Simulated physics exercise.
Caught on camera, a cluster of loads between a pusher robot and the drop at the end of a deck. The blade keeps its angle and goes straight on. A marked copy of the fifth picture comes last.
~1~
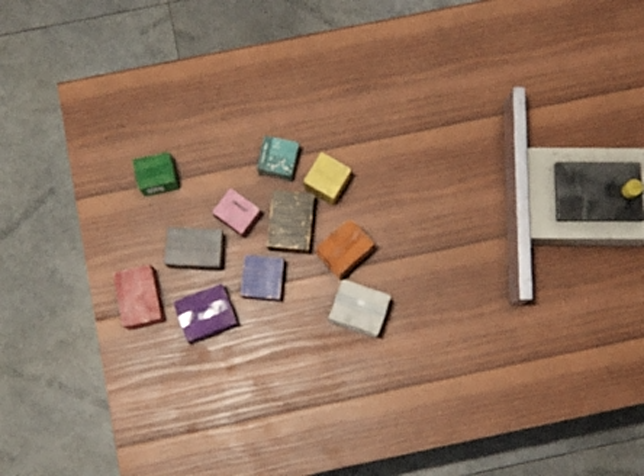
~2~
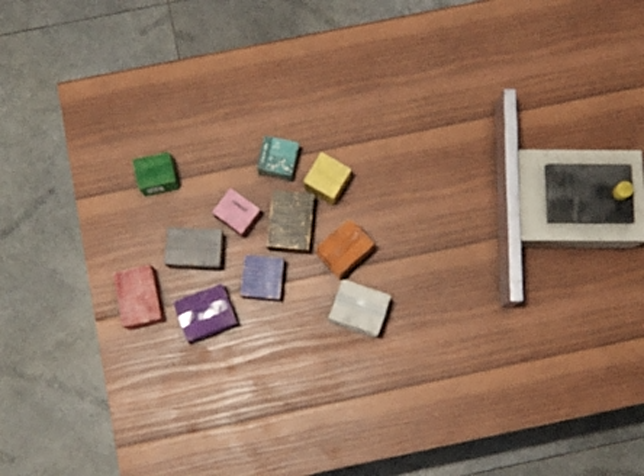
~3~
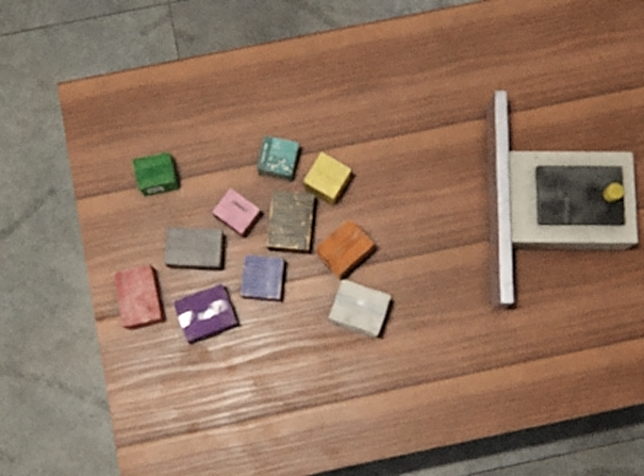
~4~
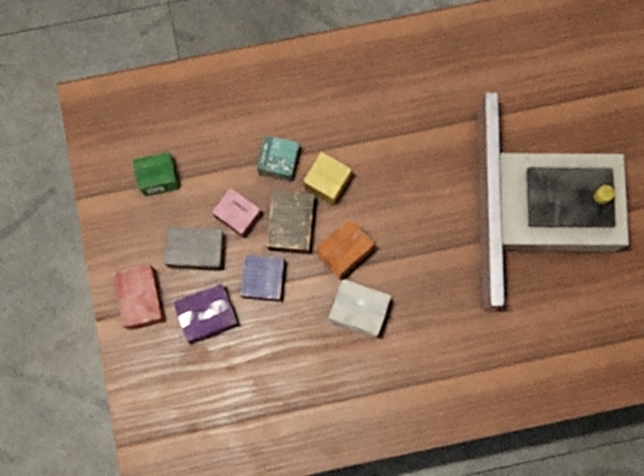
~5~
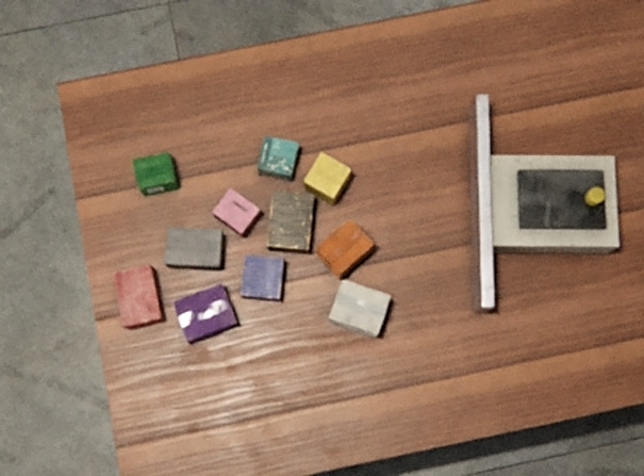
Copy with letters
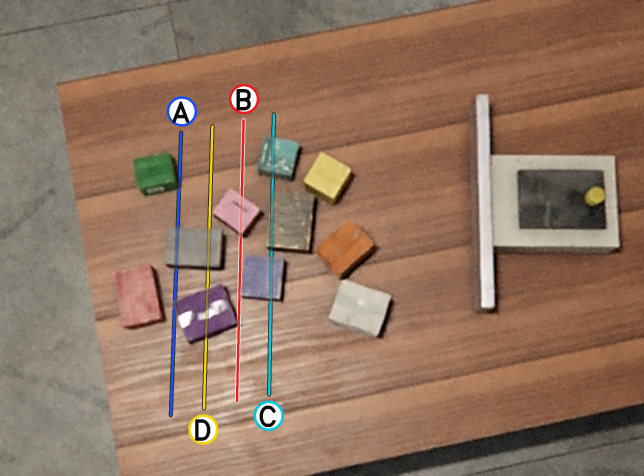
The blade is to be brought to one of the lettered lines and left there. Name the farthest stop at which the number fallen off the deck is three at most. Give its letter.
The farthest such stop is A.
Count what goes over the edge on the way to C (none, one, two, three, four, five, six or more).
In all, none.
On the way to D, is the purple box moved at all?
Yes.
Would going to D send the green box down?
No.
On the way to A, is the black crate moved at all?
Yes.
On the marked copy, A at (176, 270); B at (240, 257); C at (272, 251); D at (208, 264).
Following A. Soon after the start, robot (445, 221); white parcel (340, 315); orange box (337, 250).
Later, robot (333, 244); red crate (105, 292); purple box (141, 329).
In the end, robot (245, 262); red crate over the edge; purple box over the edge; two fallen.
As for the rest, B is within the limit but short; C is within the limit but short; D is within the limit but short.
